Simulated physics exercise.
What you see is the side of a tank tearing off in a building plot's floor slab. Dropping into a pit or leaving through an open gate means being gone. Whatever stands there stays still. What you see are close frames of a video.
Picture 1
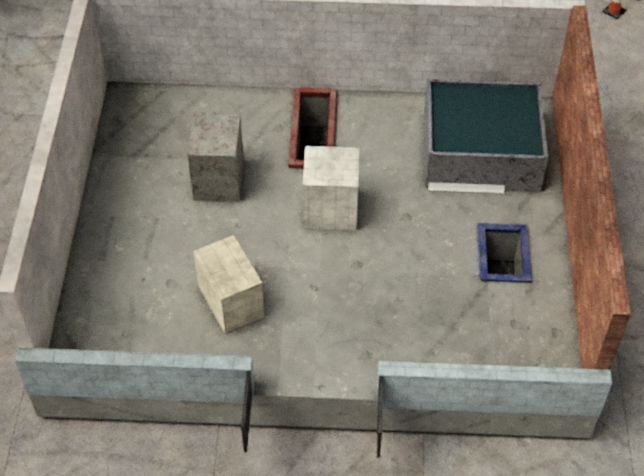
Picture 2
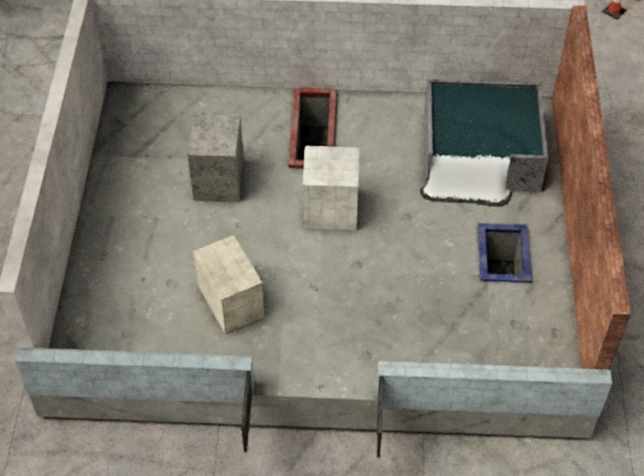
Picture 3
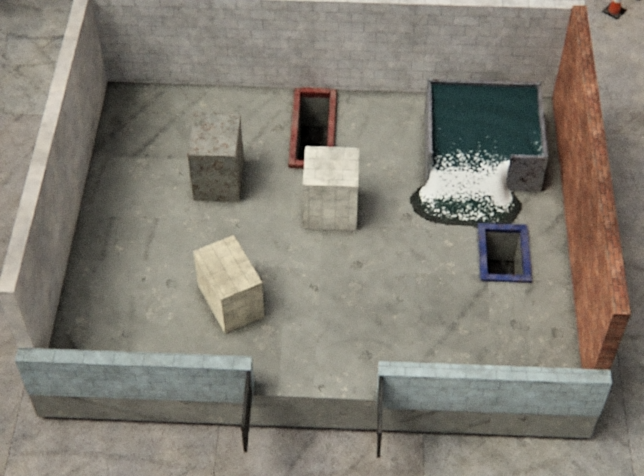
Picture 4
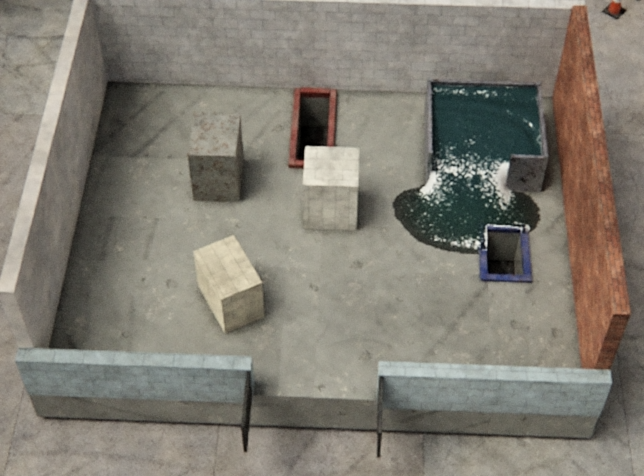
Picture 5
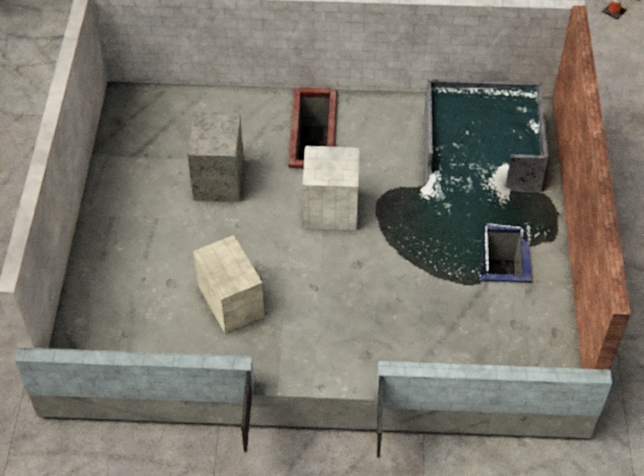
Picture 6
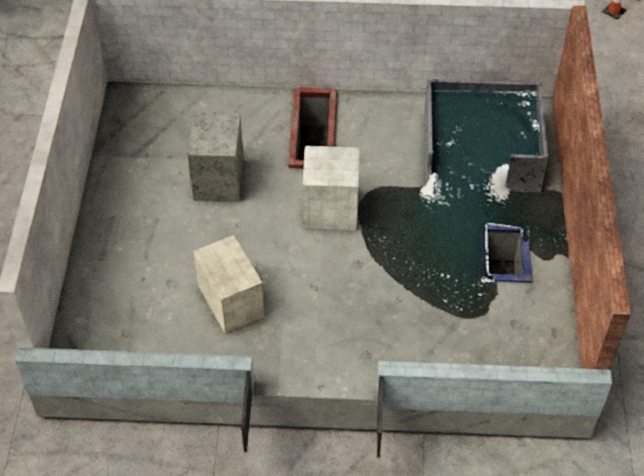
On a walled concrete floor with three blocks and two framed pits, a square tank of dark green water stands at the upper right. Its front side gives way and white, foaming water bursts out. The dark pool spreads forward and sideways, surrounding the blue-framed pit and reaching the brick wall.
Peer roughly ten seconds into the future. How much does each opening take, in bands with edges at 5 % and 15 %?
My prediction: I expect the gate to account for upward of fifteen per cent; I expect the red pit to account for a fraction below five per cent; I expect the blue pit to account for upward of fifteen per cent.
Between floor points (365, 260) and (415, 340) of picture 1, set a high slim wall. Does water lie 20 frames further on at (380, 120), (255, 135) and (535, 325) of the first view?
Spared; spared; swamped.
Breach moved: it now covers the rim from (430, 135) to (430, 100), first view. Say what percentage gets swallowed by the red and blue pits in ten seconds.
Per cent: Red 35, blue 0.
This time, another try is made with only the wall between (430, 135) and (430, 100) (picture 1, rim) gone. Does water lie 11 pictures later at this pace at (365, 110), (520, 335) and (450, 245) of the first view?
Note, points one to three: Reached and soaked / unreached / unreached.
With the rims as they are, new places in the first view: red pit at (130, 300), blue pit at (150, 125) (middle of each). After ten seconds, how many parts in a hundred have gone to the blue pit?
Result - blue pit, 0 in a hundred.
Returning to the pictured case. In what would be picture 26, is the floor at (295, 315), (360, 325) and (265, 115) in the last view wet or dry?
The readings in sequence are watered, watered, waterless.
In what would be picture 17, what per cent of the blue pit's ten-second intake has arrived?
About 55 per cent.
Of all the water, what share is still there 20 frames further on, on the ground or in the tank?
About 74 per cent.
A moment on, water covers 25 % of the floor; the gate 0 %, the red pit 0 %, the blue pit 7 %.
Next, water covers 35 % of the floor; the gate 2 %, the red pit 0 %, the blue pit 12 %.
Then, water covers 40 % of the floor; the gate 10 %, the red pit 0 %, the blue pit 16 %.
Later, water covers 55 % of the floor; the gate 17 %, the red pit 0 %, the blue pit 21 %.
In the end, water covers 80 % of the floor; the gate 22 %, the red pit 0 %, the blue pit 22 %.
